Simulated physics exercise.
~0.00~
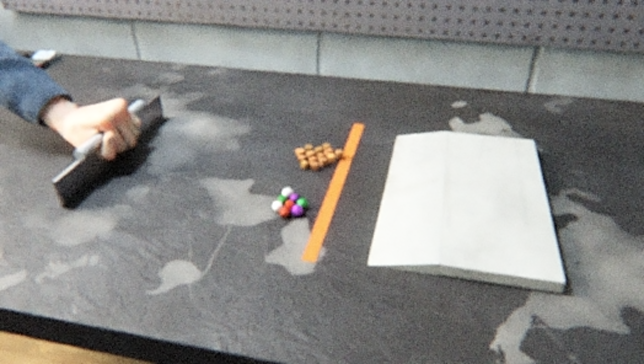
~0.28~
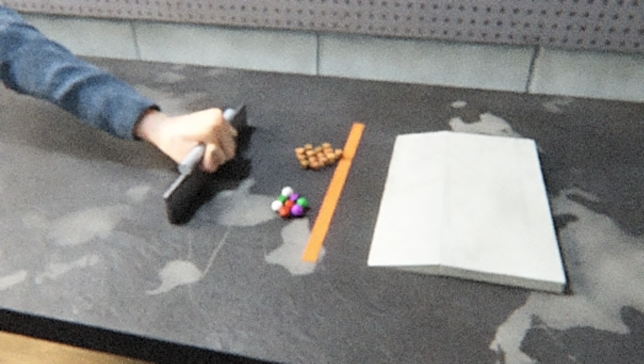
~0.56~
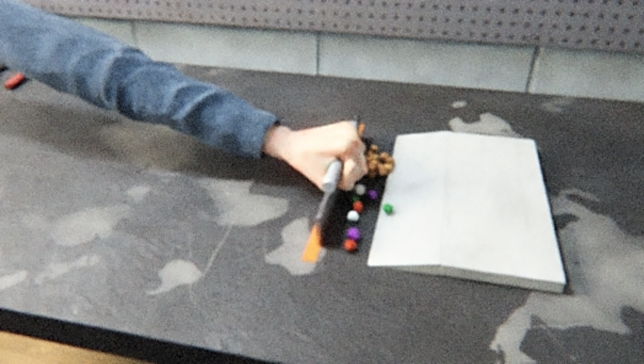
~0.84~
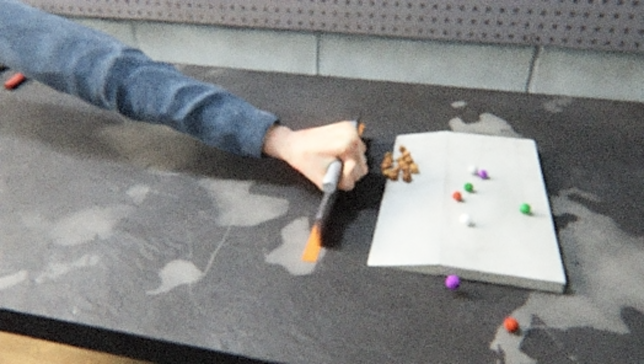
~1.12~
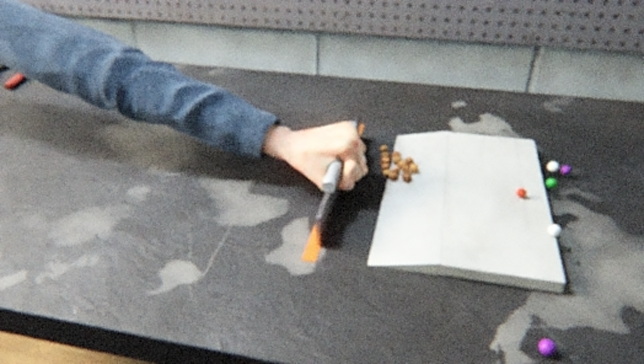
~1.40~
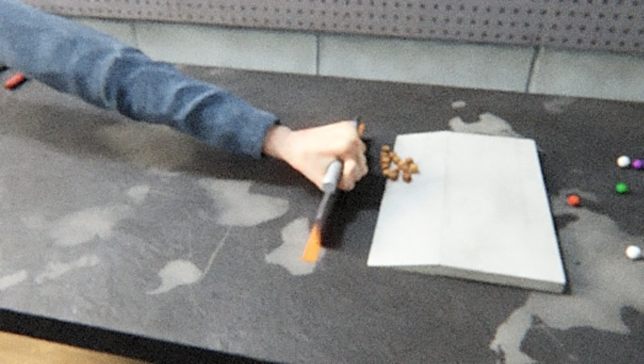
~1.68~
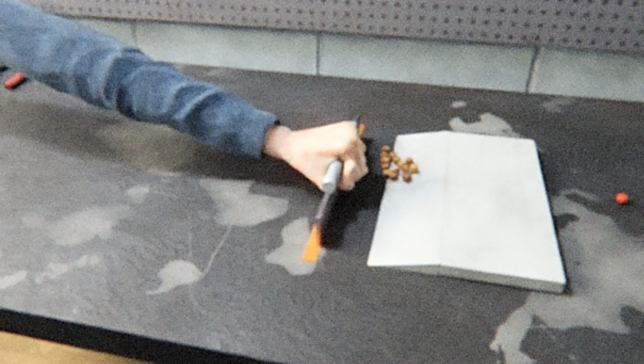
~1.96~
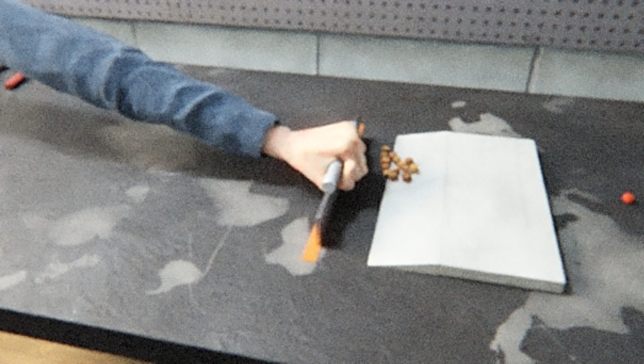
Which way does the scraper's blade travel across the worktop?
The blade travels to the right, toward the orange strip and the white slab.
